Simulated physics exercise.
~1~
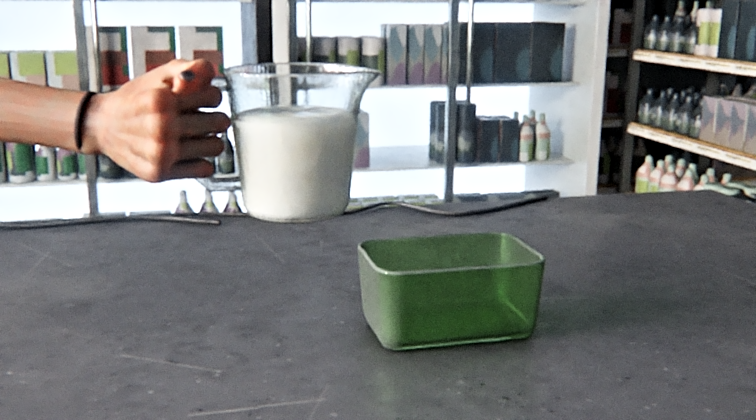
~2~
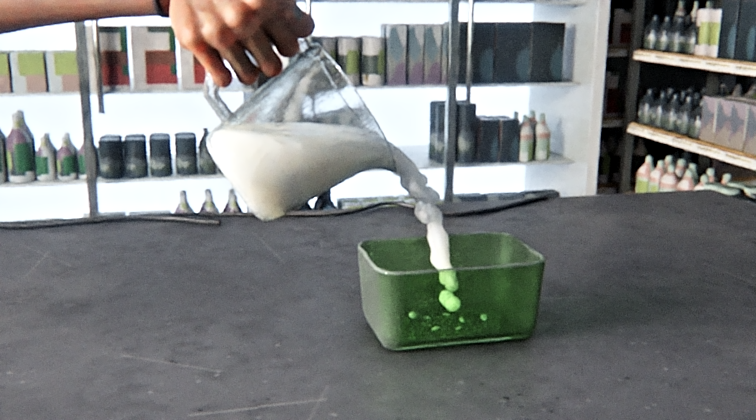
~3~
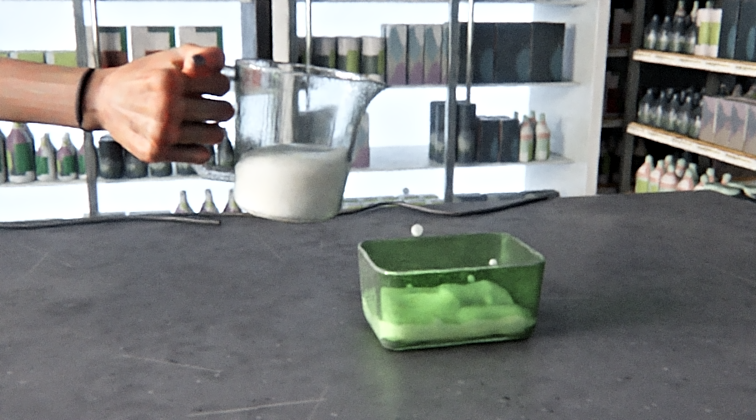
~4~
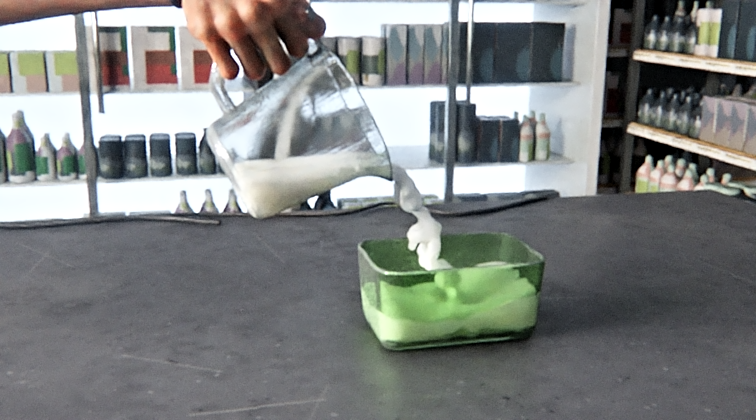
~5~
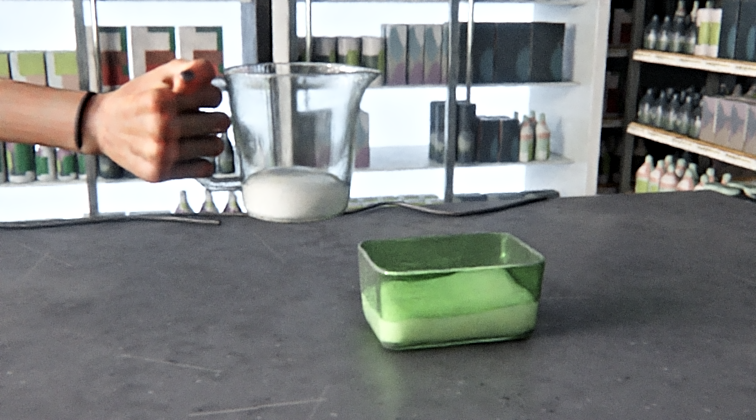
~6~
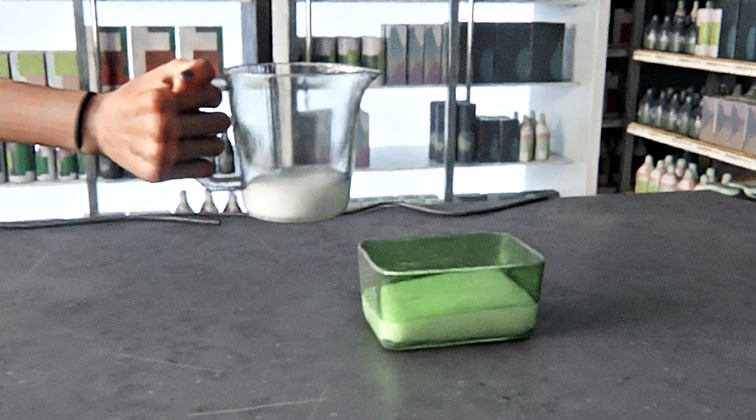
On a dark worktop, a hand pours milk twice from a glass jug, partly filling a green tub.
